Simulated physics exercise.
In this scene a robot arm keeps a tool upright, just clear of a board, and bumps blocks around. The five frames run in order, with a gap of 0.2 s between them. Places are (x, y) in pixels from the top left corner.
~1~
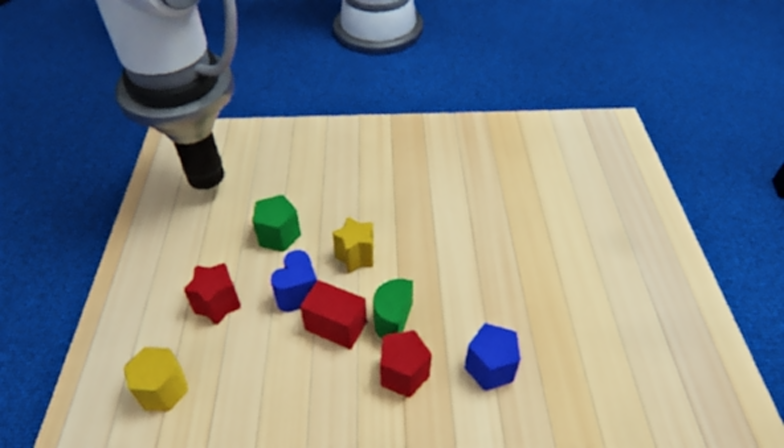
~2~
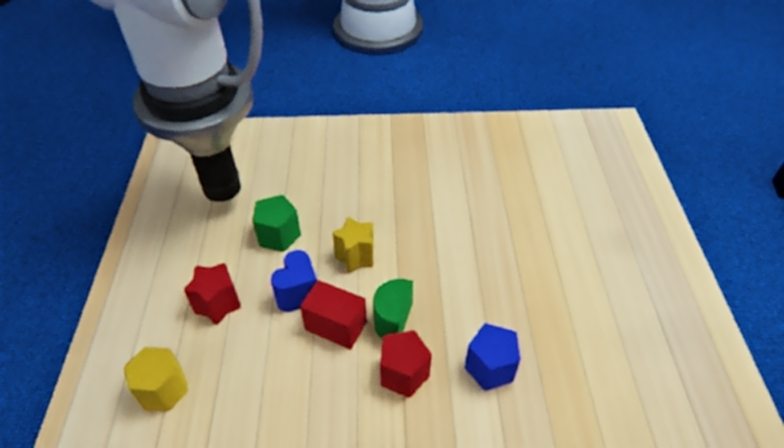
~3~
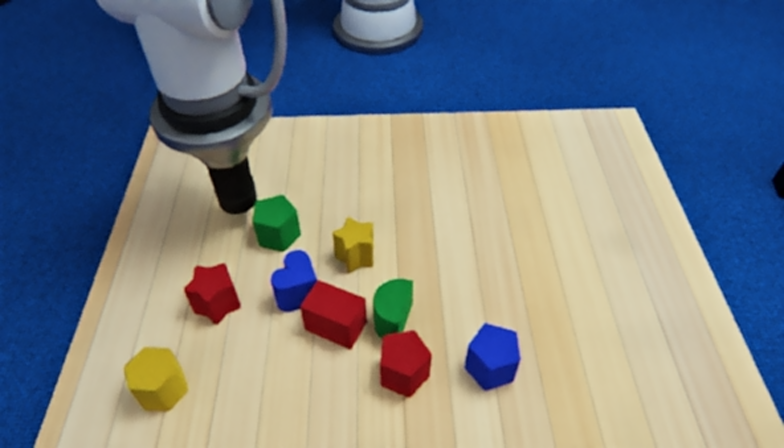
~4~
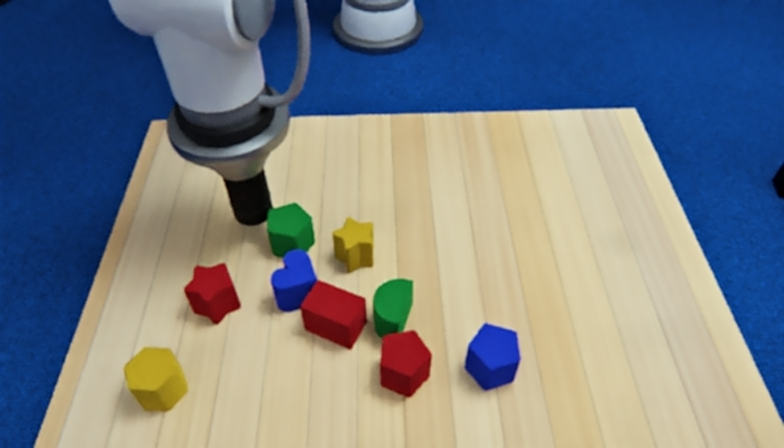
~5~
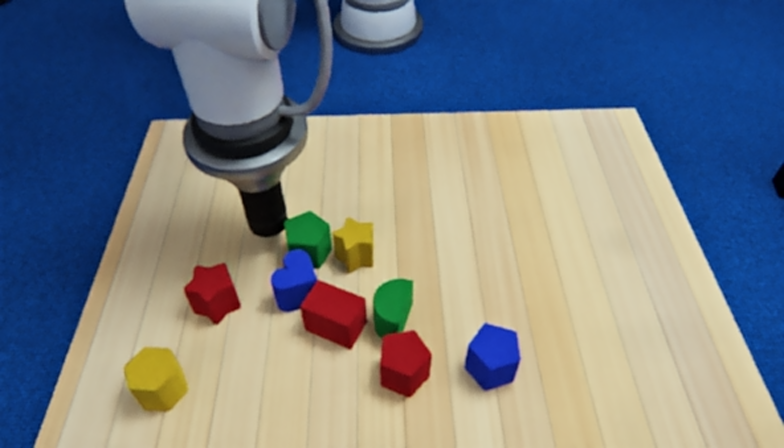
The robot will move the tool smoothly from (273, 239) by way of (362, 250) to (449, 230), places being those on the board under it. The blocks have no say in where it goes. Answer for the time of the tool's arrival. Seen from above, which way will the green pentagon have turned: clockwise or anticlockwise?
If we look at it from overhead, the green pentagon pivots clockwise.
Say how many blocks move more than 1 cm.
The number is two.
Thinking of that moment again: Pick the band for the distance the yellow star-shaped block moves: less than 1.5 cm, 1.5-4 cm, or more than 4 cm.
It shifts by more than 4 cm.
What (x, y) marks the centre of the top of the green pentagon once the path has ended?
Answer: (370, 256).
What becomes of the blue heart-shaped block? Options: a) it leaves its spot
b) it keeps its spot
I choose b.
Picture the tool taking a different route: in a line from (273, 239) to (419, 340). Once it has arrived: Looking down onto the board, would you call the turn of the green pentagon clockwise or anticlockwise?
Bird's-eye view: Counterclockwise.
On the path given first. One third of the way, tool (330, 234); green pentagon (353, 250), turned 50° clockwise; yellow star-shaped block (392, 244), turned 40° anticlockwise.
Two thirds of the way, tool (392, 228); green pentagon (370, 256), turned 95° clockwise; yellow star-shaped block (409, 248), turned 55° anticlockwise.
At the end, tool (451, 214); blue heart-shaped block still; green pentagon (370, 256), turned 95° clockwise; yellow star-shaped block (411, 248), turned 50° anticlockwise.
